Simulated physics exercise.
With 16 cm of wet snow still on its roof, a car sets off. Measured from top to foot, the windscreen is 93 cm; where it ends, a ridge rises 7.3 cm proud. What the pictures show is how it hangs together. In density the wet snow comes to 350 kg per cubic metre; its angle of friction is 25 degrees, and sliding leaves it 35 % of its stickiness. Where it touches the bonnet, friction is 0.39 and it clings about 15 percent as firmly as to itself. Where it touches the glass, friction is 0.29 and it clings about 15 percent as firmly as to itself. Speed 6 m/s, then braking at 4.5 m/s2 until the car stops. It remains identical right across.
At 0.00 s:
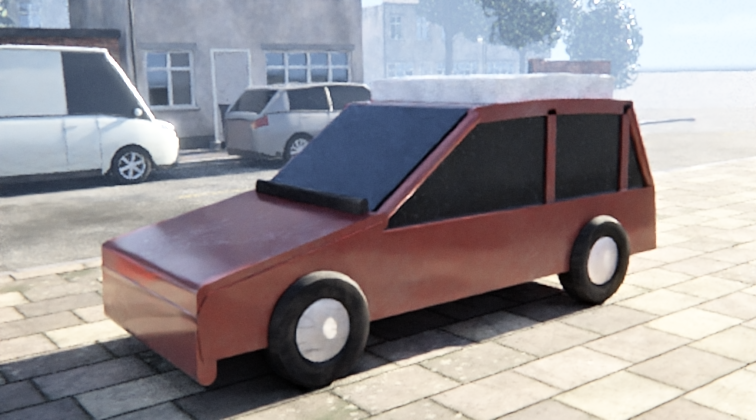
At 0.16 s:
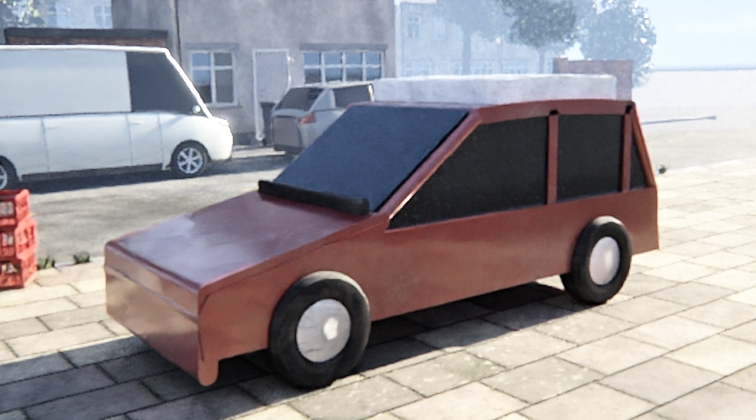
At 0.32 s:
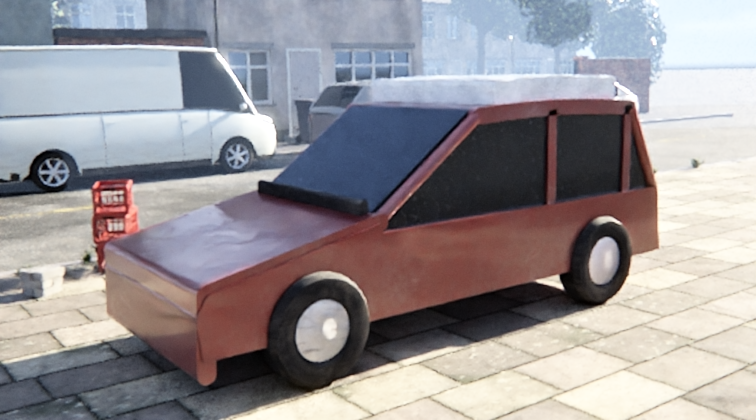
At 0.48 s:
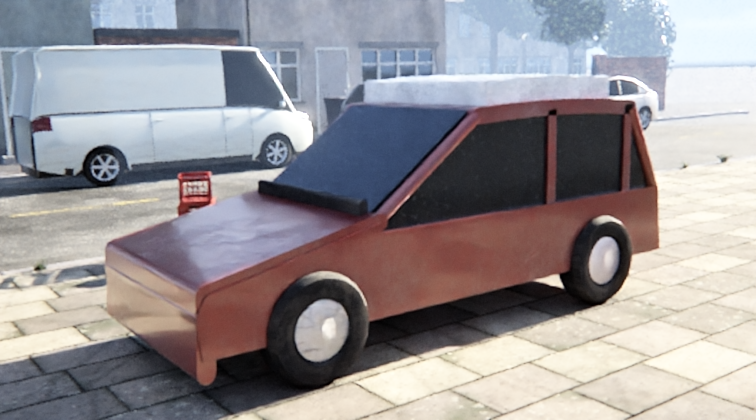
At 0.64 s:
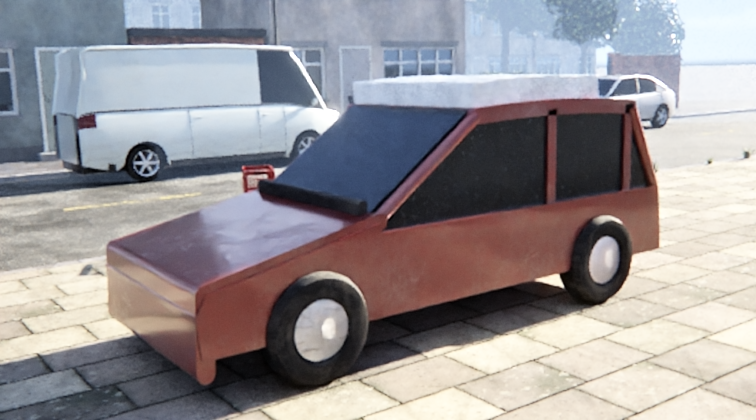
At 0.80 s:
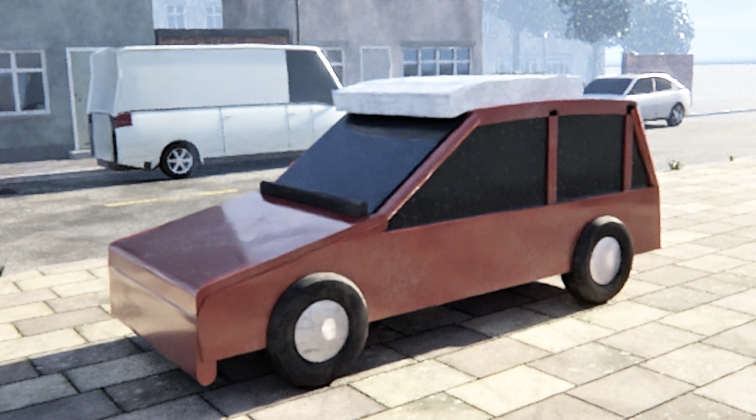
White slab of snow sliding forward along a dark red car's roof and edging over the windscreen as the street background shifts.
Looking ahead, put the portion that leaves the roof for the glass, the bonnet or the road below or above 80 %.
Expect it to land higher than 80 per cent.
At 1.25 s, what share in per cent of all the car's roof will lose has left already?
Near 90 in a hundred.
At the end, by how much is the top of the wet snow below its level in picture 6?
About 60 cm.
After 1.25 s, 14 % of the snow is on the roof, 64 % on the glass, 22 % on the bonnet and none has gone off the nose.
After 1.78 s, none of the snow is on the roof, 6 % on the glass, 67 % on the bonnet and 28 % has gone off the nose.
After 2.30 s, none of the snow is on the roof, 6 % on the glass, 11 % on the bonnet and 83 % has gone off the nose.
After 2.83 s, none of the snow is on the roof, 6 % on the glass, 8 % on the bonnet and 87 % has gone off the nose.
After 2.93 s, none of the snow is on the roof, 6 % on the glass, 8 % on the bonnet and 87 % has gone off the nose.
